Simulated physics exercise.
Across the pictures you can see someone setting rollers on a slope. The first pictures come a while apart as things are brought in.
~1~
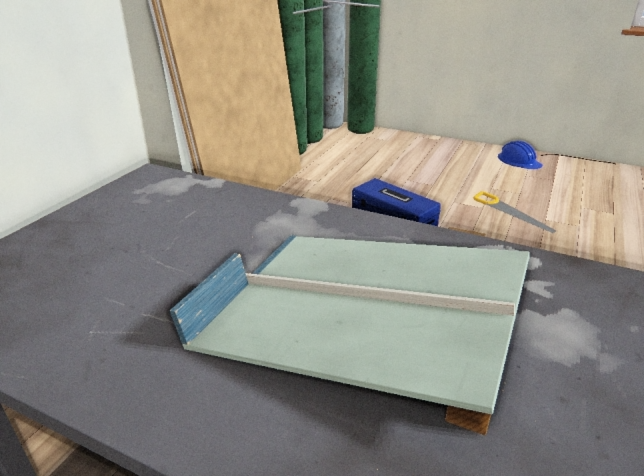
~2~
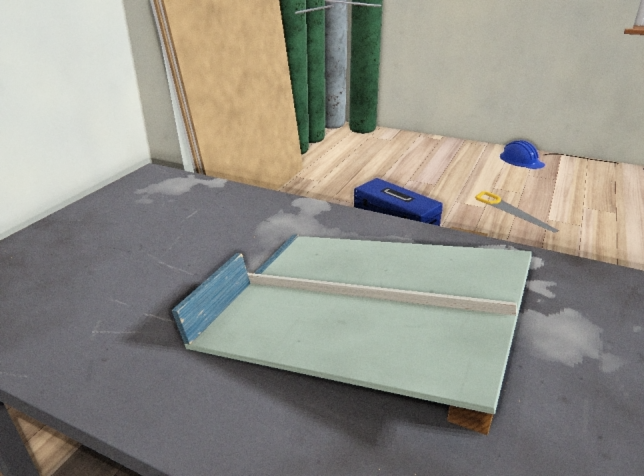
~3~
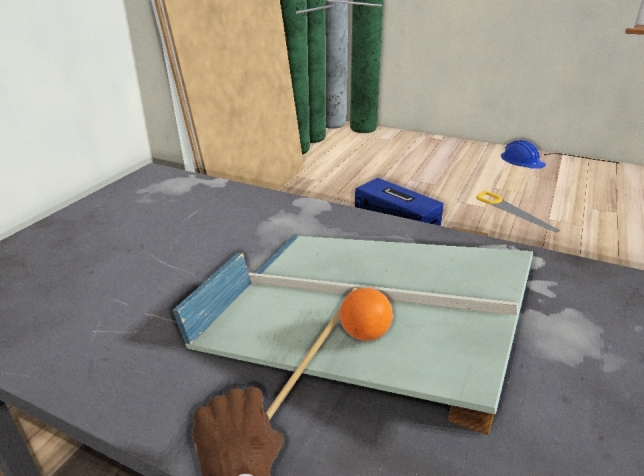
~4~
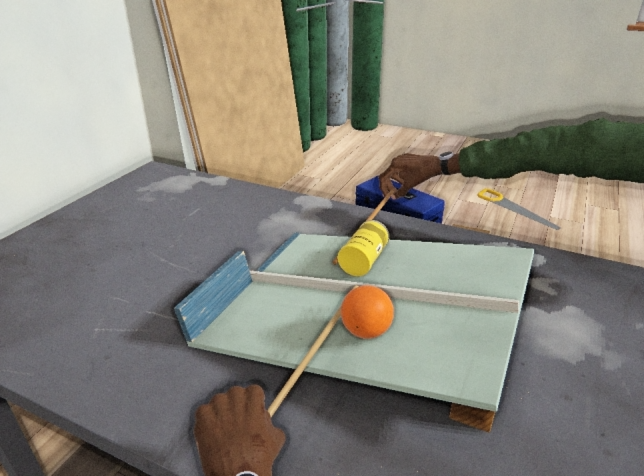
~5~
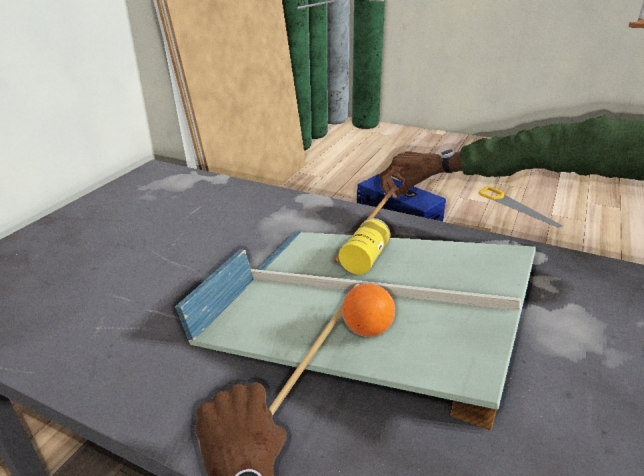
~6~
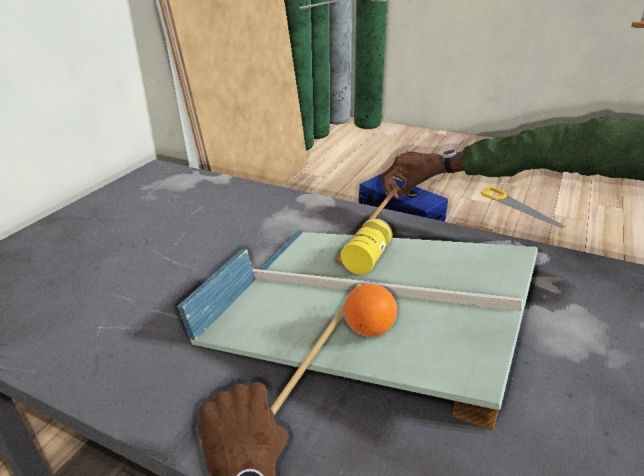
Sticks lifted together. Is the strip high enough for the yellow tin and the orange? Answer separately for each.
Yellow tin falls off, orange stays put.
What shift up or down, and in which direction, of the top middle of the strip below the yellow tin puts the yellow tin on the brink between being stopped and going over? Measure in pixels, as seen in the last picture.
Raise it by 4 pixels in the picture and it flips.
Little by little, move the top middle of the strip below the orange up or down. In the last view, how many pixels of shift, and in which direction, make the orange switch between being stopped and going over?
Down by around 24 pixels.
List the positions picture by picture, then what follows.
Board (359, 282), in the first picture.
Board (361, 282), in the second picture.
Board (362, 282), in the third picture.
Held back by the sticks; orange (367, 312); board (363, 280), in the fourth picture.
Held back by the sticks; yellow tin (366, 245); board (364, 278), in the fifth picture.
Held back by the sticks; yellow tin (367, 245); orange (370, 310); board (366, 278), in the sixth picture.
Then, 0.48 s past the last view, yellow tin rolling on the board near (316, 242); orange rolling on the board near (301, 301).
Then, 0.88 s past the last view, yellow tin off the board near (223, 231); orange rolling on the board near (241, 293).
Then, 1.30 s past the last view, yellow tin off the board near (141, 209); orange resting against the strip near (240, 292).
Finally, the yellow tin runs past the strip; the orange gets caught, near (240, 292).
